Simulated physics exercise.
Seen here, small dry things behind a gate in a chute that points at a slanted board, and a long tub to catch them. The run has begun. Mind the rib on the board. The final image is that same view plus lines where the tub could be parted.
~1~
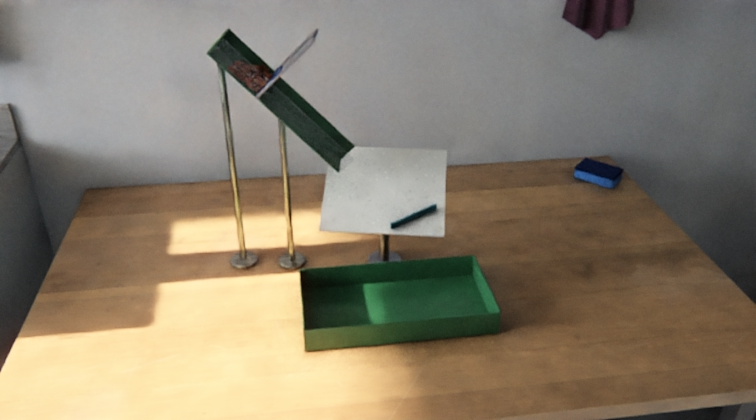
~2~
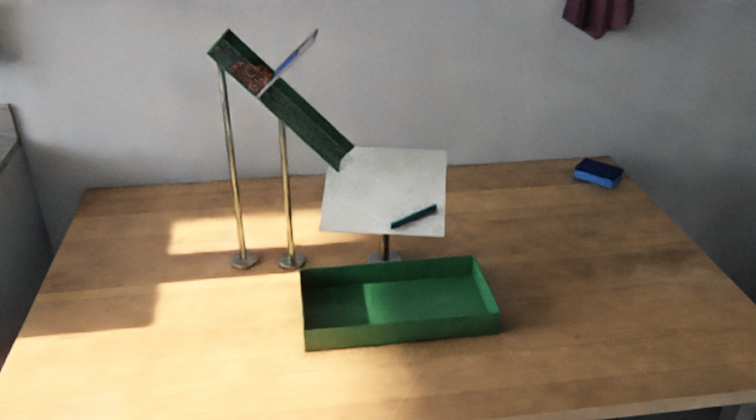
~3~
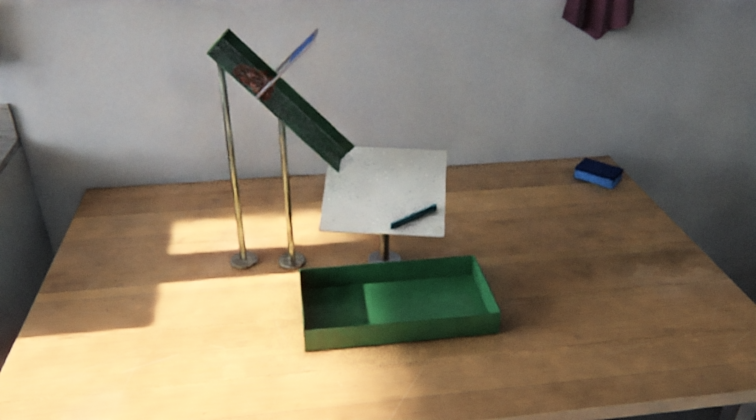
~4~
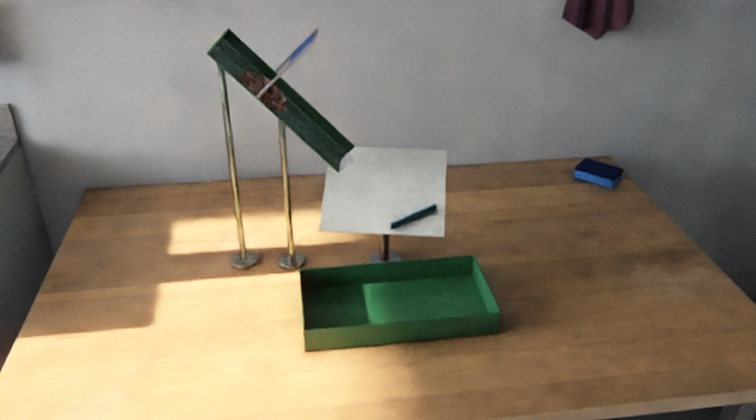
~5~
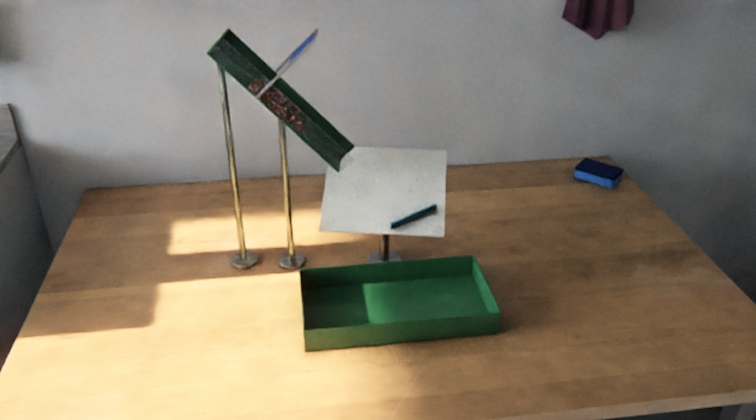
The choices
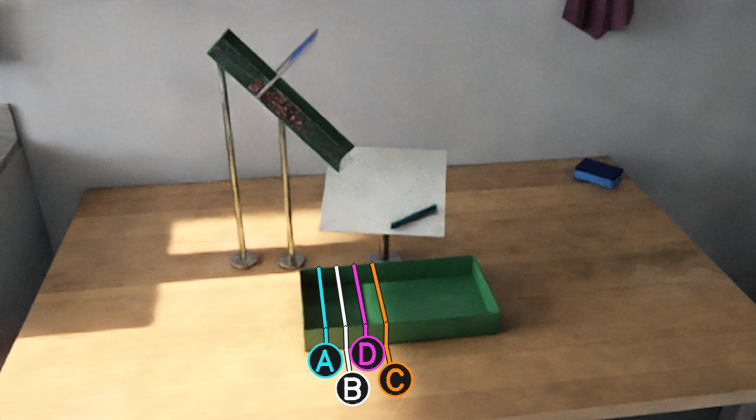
A pale wooden table stands against a grey wall, seen from slightly above by a still camera, with sunlight across its left side. A dark green chute slants down to the right on two brass-coloured posts, above a tilted whitish board with a dark teal rib and an empty green tub in front. Small reddish-brown pieces slide down the chute past a thin raised gate, spreading along its lower half.
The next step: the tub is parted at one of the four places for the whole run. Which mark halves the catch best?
C beats the others.
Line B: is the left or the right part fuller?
More lands on the right.
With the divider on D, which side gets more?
Right.
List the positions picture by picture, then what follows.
In the first frame, load behind the gate (254, 77), clay pellets; lip of the chute (340, 166), sloping fairly steeply.
In the second frame, middle of the board (385, 189), tilted fairly steeply; middle of its low edge (381, 233); of its high edge (388, 148).
In the third frame, front corners of the tub (304, 330) and (501, 312), empty; front of the load (269, 97).
In the fourth frame, middle of the load (268, 89); its front (284, 105), roughly a quarter of the way to the lip; rib from (436, 204) to (391, 224).
In the fifth frame, middle of the load (283, 103); its front (305, 129), roughly half of the way to the lip.
On the marked copy, line A crosses the front rim at (325, 328); line B crosses the front rim at (345, 326); line C crosses the front rim at (386, 323); line D crosses the front rim at (365, 325).
With A, of what is caught, not one piece on the left of the divider, every piece on the right.
With B, of what is caught, just a few on the left of the divider, almost all on the right.
With C, of what is caught, roughly a third on the left of the divider, roughly two thirds on the right.
With D, of what is caught, about a tenth on the left of the divider, almost all on the right.
